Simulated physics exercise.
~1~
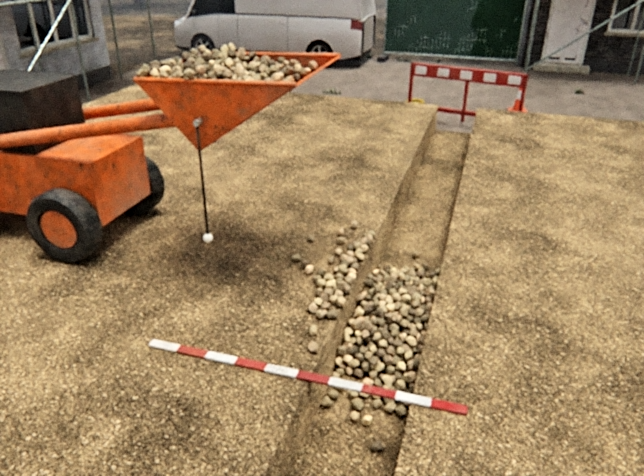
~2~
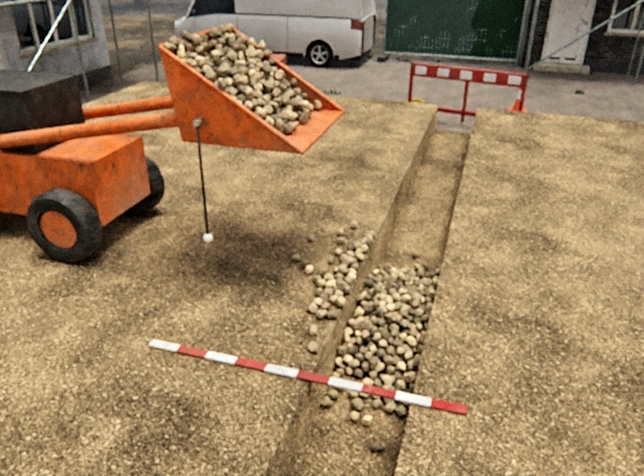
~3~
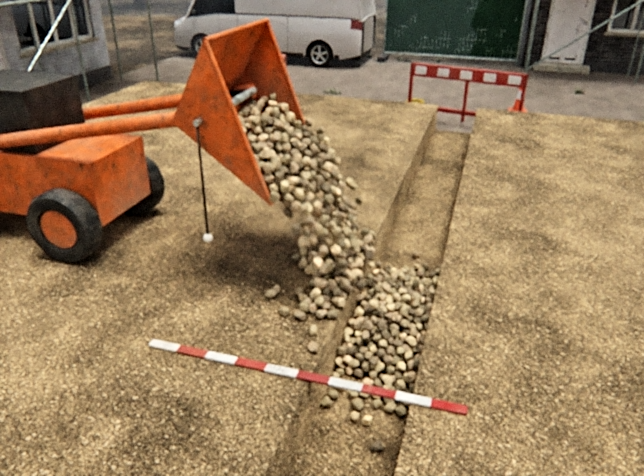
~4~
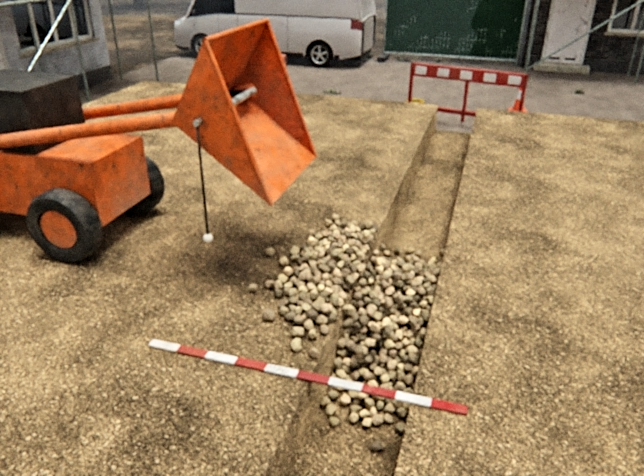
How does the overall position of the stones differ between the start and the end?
At the start many of the stones are up in the raised skip, with the rest in and beside the trench. By the end they all lie on the ground in and beside the trench, so as a whole they are lower and further right.
